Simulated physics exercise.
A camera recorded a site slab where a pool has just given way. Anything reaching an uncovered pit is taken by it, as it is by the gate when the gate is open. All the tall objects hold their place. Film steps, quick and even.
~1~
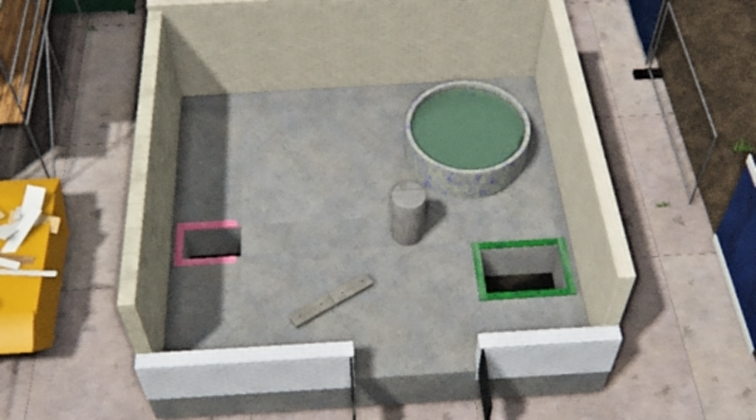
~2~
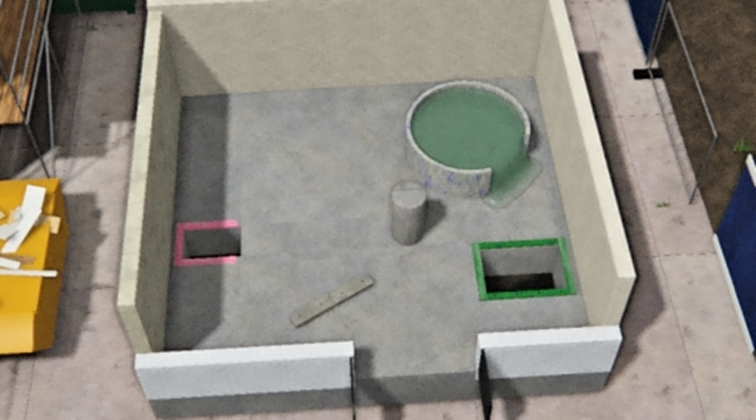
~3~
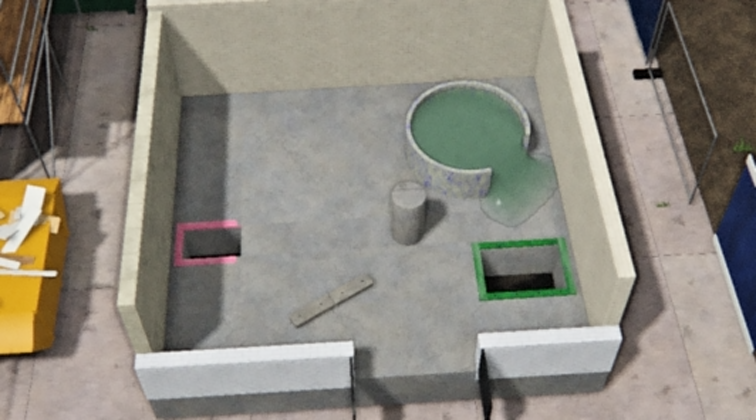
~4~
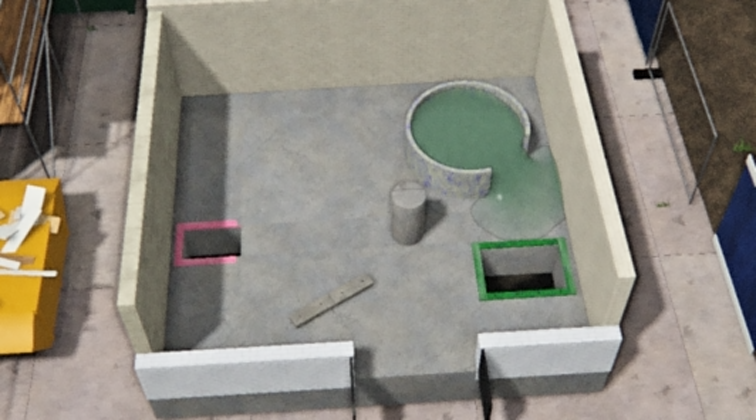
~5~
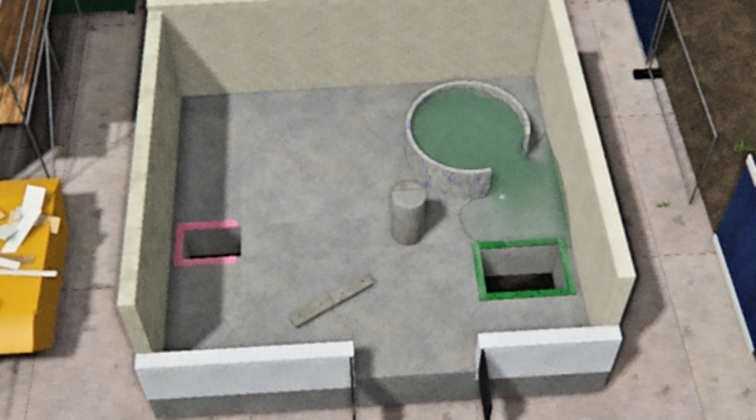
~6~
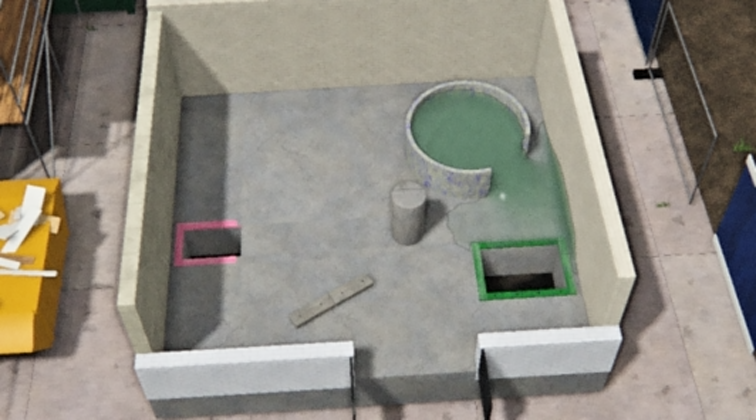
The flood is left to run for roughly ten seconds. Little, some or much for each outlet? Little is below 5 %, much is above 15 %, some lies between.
The gate gets little. The green pit gets much. The pink pit gets little.
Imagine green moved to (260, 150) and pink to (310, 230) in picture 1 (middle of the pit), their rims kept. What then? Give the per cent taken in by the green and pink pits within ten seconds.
Split: Green 0 %, pink 6 %.
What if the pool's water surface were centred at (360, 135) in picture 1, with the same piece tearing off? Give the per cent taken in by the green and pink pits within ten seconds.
The green pit gets 30 per cent, the pink pit 2 per cent.
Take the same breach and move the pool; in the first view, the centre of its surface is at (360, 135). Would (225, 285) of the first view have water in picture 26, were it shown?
Outcome noted: Waterlogged.
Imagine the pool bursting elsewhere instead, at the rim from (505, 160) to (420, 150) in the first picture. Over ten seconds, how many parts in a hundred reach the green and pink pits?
Green 25 %, pink 10 %.
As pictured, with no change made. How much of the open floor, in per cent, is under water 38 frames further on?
I'd say 45 per cent.
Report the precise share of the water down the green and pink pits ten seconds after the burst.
50 in a hundred, then 0 in a hundred.
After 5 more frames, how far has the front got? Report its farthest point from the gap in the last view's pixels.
The wet edge reaches furthest near (587, 350).
A moment on, water covers 10 % of the floor; the gate 0 %, the green pit 9 %, the pink pit 0 %.
Next, water covers 15 % of the floor; the gate 0 %, the green pit 22 %, the pink pit 0 %.
Then, water covers 25 % of the floor; the gate 0 %, the green pit 34 %, the pink pit 0 %.
Later, water covers 45 % of the floor; the gate 0 %, the green pit 46 %, the pink pit 0 %.
In the end, water covers 70 % of the floor; the gate 1 %, the green pit 50 %, the pink pit 0 %.
